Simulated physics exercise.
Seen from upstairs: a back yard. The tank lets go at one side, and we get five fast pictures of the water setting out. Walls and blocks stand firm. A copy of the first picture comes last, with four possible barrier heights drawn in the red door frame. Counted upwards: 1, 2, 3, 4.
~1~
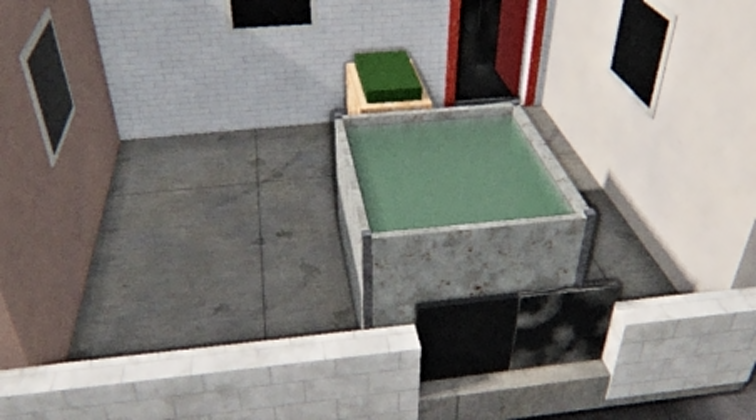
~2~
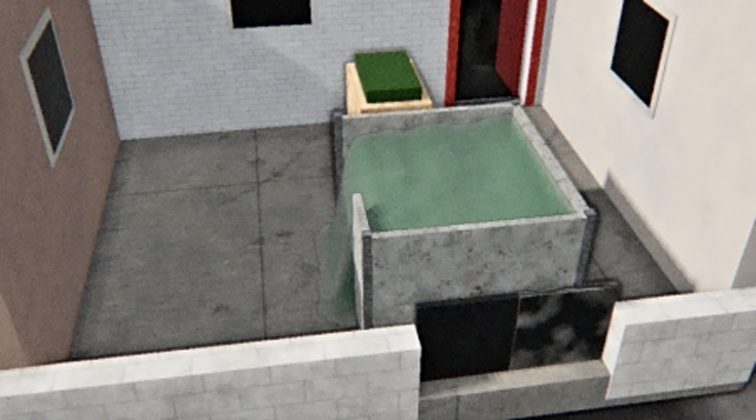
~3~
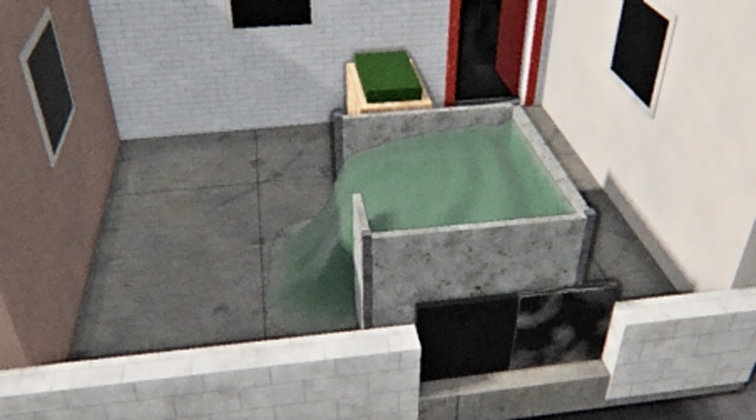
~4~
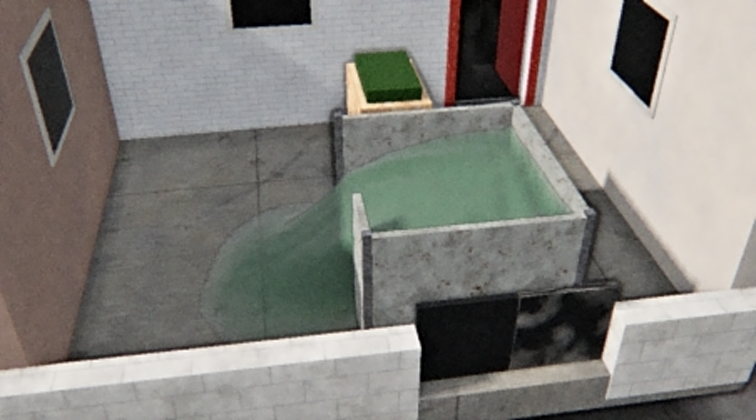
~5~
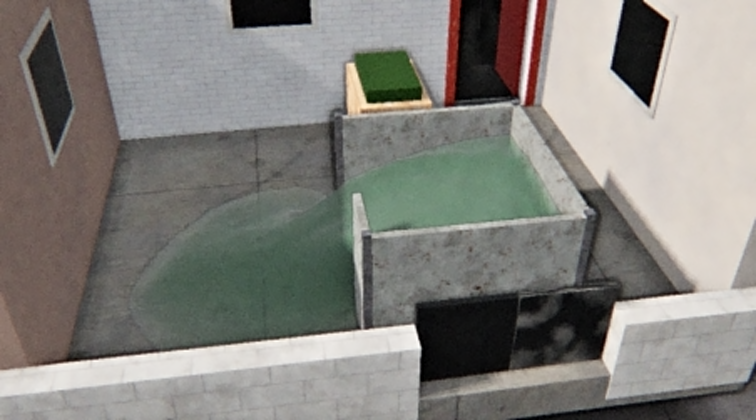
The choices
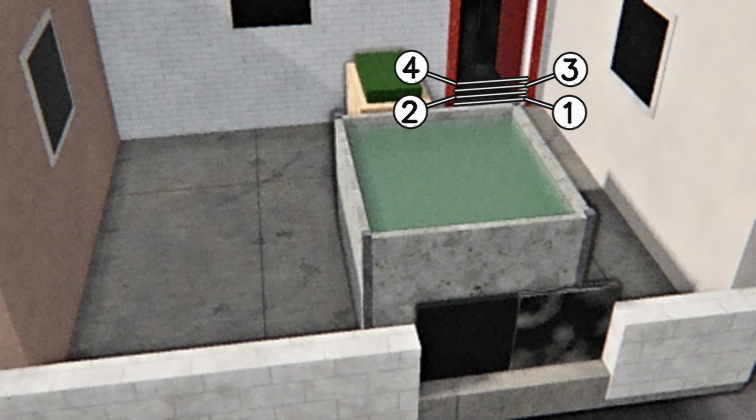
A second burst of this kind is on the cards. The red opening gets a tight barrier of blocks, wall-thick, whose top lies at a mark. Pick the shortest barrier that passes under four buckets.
The limit is 2.
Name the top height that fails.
The answer is 1.
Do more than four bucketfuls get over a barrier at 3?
No.
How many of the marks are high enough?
Three of the four.
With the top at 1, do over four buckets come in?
Yes, it does.
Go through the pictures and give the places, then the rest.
The first picture shows water in the tank at rest, its middle at (451, 170); foot of the red doorway at (489, 109); shut gate at (515, 308).
In the second picture, water covers 2 % of the ground, its front hidden from here.
In the third picture, 6 % of the ground under water, visible out to (288, 235).
In the fourth picture, 12 % of the ground under water, visible out to (209, 308).
In the fifth picture, 22 % of the ground under water, visible out to (138, 306).
In white, 1 at (489, 101); 2 at (490, 94); 3 at (491, 87); 4 at (491, 81); from the bottom up 1, 2, 3, 4.
Choosing 1, about 11 bucketfuls get in.
Choosing 2, a bucket or two gets in.
Choosing 3, a splash gets over, under a bucket.
Choosing 4, nothing gets over.
